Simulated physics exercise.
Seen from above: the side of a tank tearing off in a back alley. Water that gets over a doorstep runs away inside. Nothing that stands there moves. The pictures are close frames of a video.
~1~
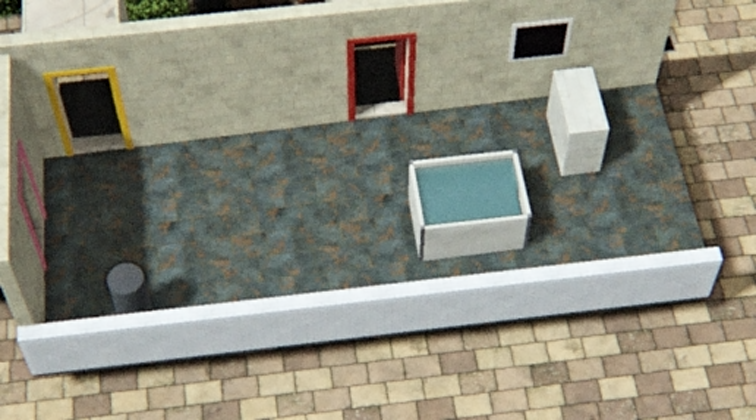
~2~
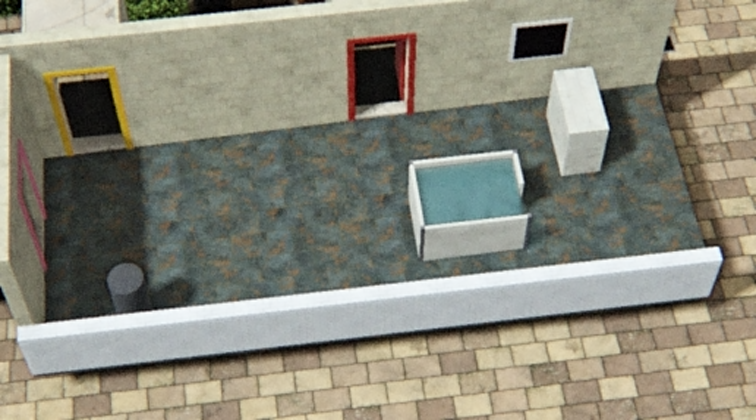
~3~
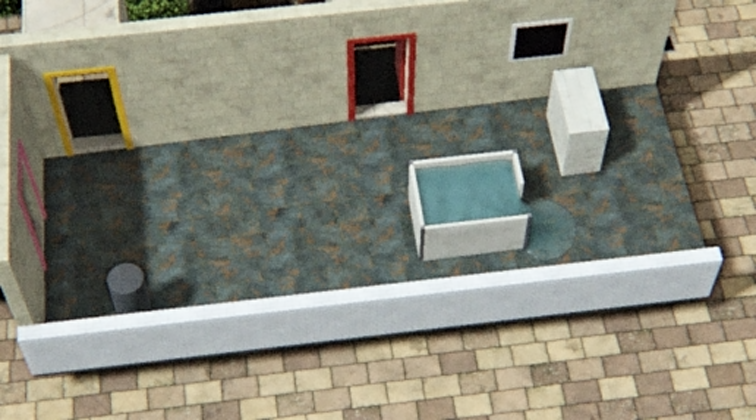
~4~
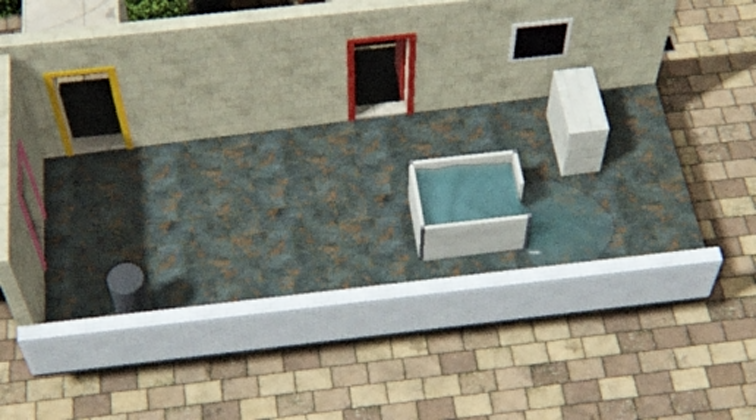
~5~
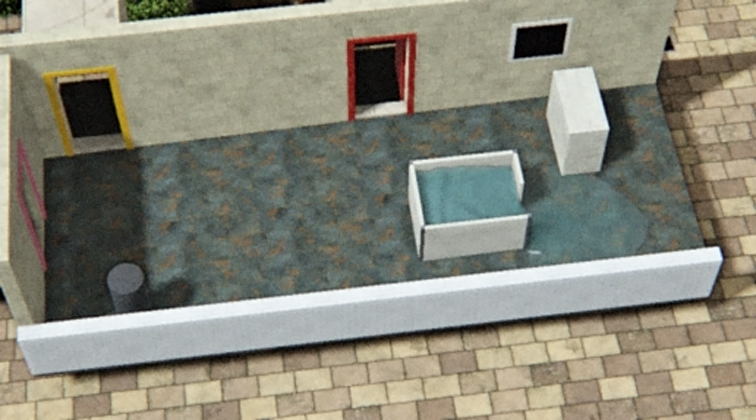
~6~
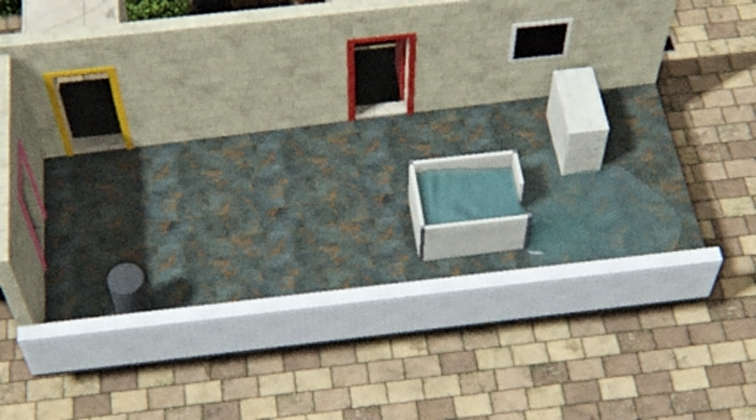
Water poured out of an open white tank in a walled alley after its right side came away, and the puddle spread rightward across the dark ground, past the front of a white block.
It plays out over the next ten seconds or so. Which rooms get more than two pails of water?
One by one: The yellow door admits no more than that; the pink door admits no more than that; the red door admits no more than that.
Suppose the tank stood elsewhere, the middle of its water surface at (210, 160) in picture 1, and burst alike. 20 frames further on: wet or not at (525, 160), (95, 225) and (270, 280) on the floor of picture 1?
In that order: Under water, not flooded, no water.
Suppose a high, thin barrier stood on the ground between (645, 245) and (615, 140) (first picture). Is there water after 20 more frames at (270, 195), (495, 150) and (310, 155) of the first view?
In that order: Free of water, covered, free of water.
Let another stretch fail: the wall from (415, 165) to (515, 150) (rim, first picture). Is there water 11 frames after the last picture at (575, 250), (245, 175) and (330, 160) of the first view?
One after the other: No water, under water, awash.
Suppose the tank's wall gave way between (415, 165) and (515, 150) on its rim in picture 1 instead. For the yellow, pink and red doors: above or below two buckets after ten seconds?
In short: The yellow door keeps below it, the pink door is over, the red door goes over.
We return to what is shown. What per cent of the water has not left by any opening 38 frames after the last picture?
I make it 42 per cent.
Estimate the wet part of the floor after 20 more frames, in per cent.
Near 20 in a hundred.
A moment on, water covers 20 % of the floor; the yellow door not reached, the pink door not reached, the red door not reached.
Next, water covers 20 % of the floor; the yellow door not reached, the pink door not reached, the red door not reached.
Then, water covers 20 % of the floor; the yellow door not reached, the pink door not reached, the red door not reached.
Later, water covers 20 % of the floor; the yellow door not reached, the pink door not reached, the red door not reached.
In the end, water covers 20 % of the floor; the yellow door not reached, the pink door not reached, the red door wet at the sill, nothing in.
